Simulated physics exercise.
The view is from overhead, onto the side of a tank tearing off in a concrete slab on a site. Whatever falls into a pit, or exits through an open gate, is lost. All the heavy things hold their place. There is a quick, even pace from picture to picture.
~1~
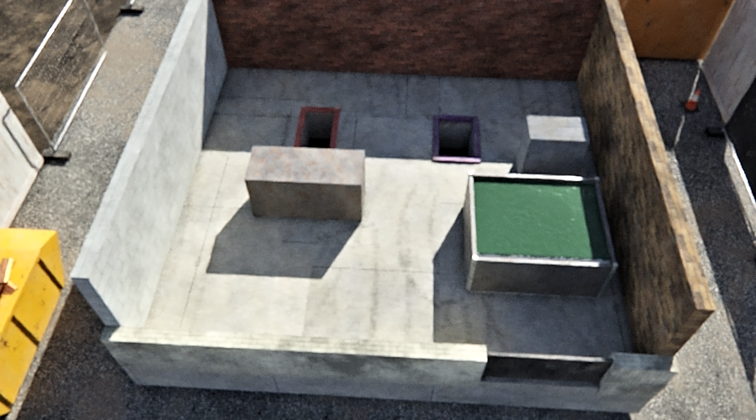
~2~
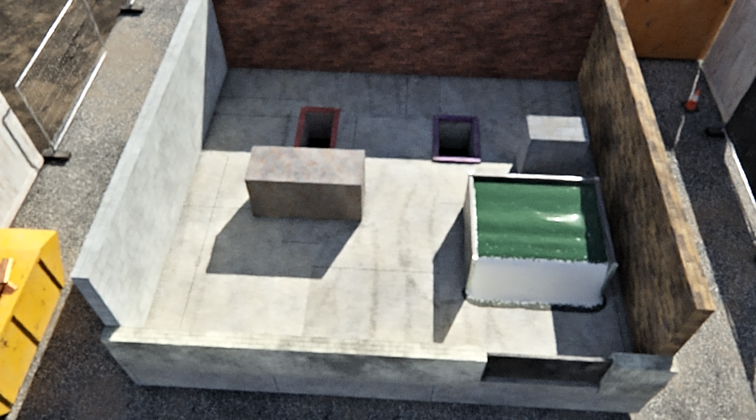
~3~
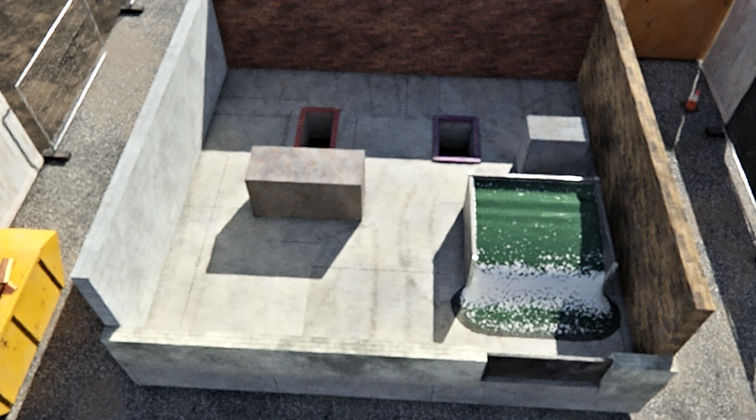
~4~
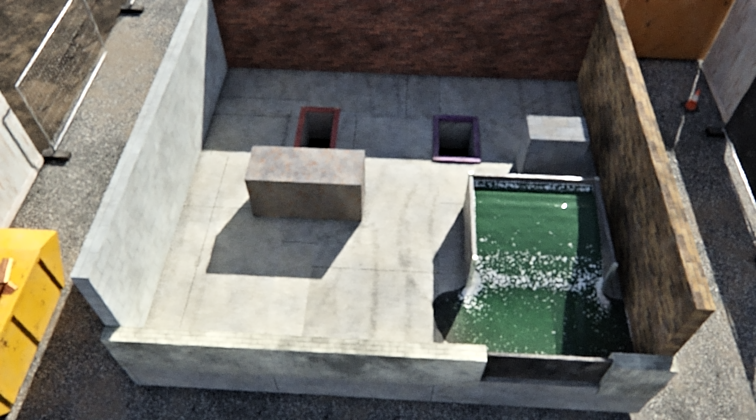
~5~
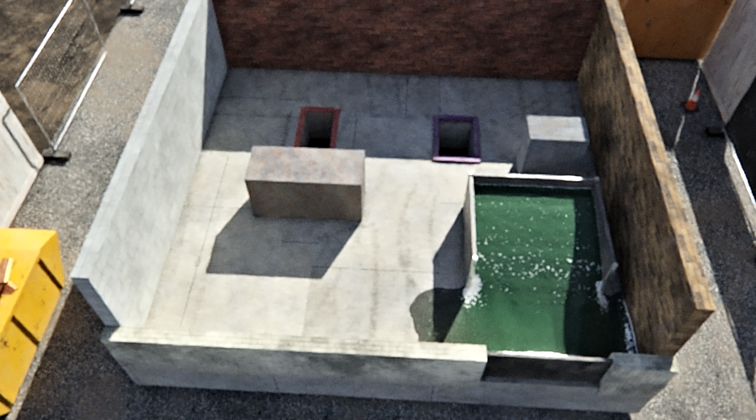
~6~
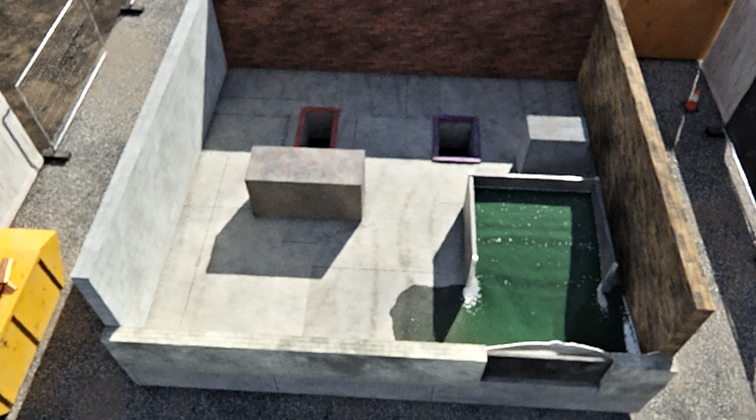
Green water bursts from the front of a tank and spreads across the concrete slab.
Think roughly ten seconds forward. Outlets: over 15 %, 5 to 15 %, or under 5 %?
The gate is going to fail to get to five per cent. The purple pit is going to fail to get to five per cent. The red pit is going to fail to land outside five to fifteen per cent.
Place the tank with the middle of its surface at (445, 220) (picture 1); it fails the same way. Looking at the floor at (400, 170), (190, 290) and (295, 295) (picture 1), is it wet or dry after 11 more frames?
Outcome, in sequence: Unwetted, wetted, wetted.
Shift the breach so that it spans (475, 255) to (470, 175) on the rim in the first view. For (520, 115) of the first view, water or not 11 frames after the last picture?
I reckon that spot ends up left bare.
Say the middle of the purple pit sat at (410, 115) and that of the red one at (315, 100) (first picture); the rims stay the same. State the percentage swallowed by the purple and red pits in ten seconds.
I reckon purple ends up with 0 percent and red with 12 percent.
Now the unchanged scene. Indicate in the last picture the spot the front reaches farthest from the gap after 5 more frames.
I'd say near (275, 355).
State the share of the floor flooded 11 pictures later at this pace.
Roughly 30 per cent.
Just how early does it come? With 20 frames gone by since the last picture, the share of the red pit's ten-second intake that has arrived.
Around 0 percent.
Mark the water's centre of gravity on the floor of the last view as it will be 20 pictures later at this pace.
The spot I would choose is (442, 268).
A moment on, water covers 15 % of the floor; the gate 0 %, the purple pit 0 %, the red pit 0 %.
Next, water covers 30 % of the floor; the gate 0 %, the purple pit 0 %, the red pit 0 %.
Then, water covers 50 % of the floor; the gate 0 %, the purple pit 0 %, the red pit 0 %.
Later, water covers 80 % of the floor; the gate 0 %, the purple pit 0 %, the red pit 1 %.
In the end, water covers 95 % of the floor; the gate 0 %, the purple pit 0 %, the red pit 7 %.
